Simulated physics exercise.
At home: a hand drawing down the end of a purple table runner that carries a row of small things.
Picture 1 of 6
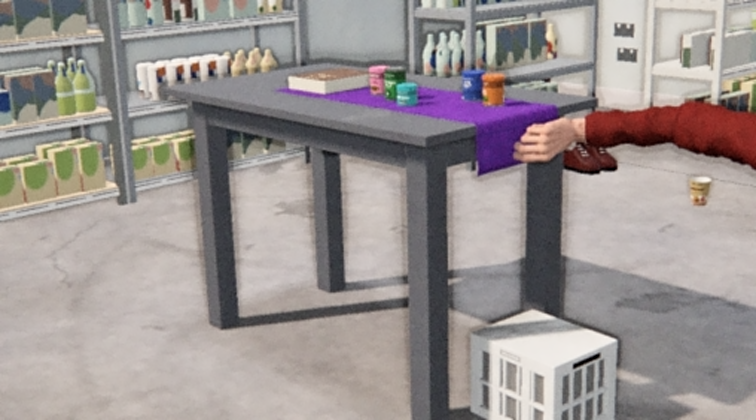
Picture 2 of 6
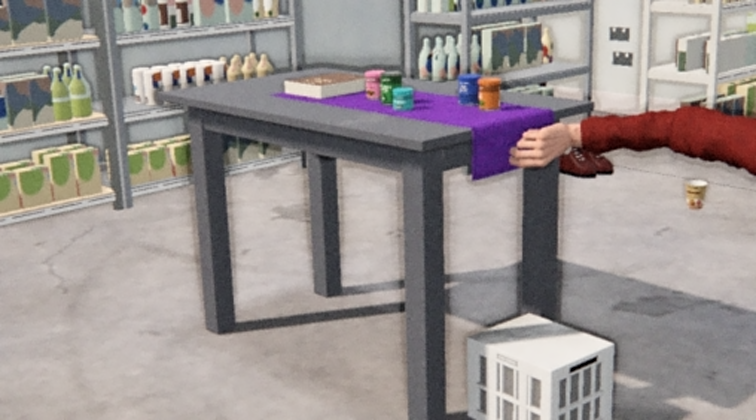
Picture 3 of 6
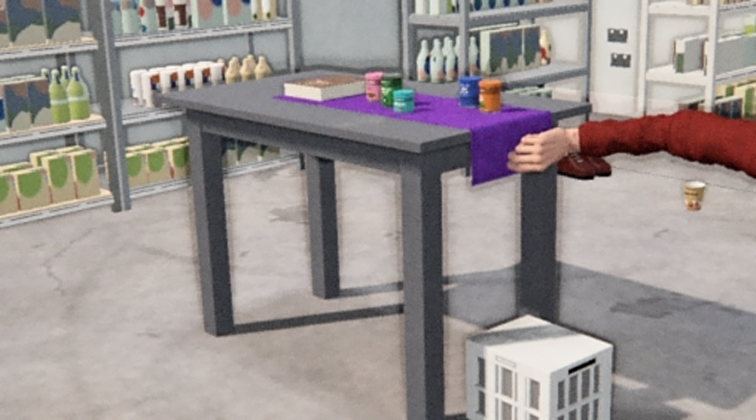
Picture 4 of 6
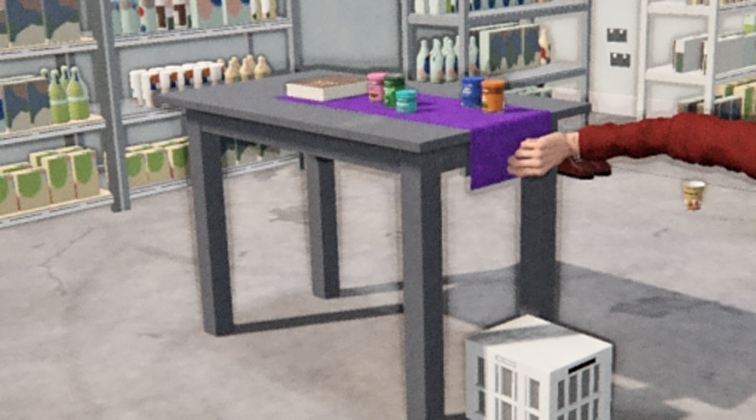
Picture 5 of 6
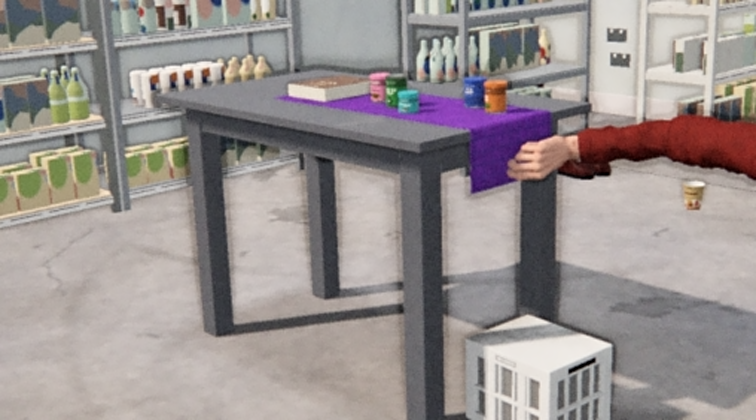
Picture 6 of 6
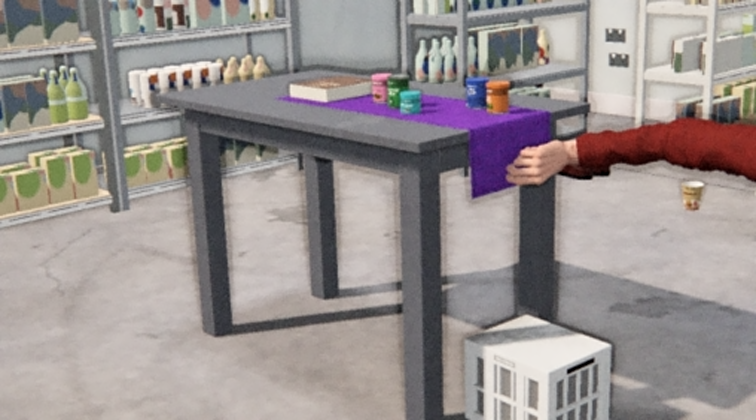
A hand in a dark red sleeve draws the hanging end of a purple runner slowly down at the right end of a gray table. The cloth's edge sinks slightly, and the small colored pots on it shift a little rightward, while the white crate below stays put.
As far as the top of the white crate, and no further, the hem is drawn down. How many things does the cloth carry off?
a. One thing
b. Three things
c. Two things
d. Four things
Answer: D.
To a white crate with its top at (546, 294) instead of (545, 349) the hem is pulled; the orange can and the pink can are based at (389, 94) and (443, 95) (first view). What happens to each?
Well, the orange can is safe, and the pink can is safe.
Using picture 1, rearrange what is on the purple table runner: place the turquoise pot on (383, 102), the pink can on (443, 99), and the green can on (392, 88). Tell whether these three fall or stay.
The turquoise pot ends up off the top, the pink can ends up off the top, the green can ends up on top still.
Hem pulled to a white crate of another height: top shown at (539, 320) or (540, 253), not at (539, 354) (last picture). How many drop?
The first gives 3, the second 1.
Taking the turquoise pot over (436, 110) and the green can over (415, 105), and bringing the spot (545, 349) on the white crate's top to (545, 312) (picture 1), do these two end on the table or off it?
The turquoise pot is lost, the green can is lost.
Soon after, hem near (513, 262); orange can and blue can gone.
After that, hem near (515, 317); orange can, blue can and turquoise pot gone.
In the end, hem on the crate; orange can, blue can, turquoise pot and green can gone. It carries off four.
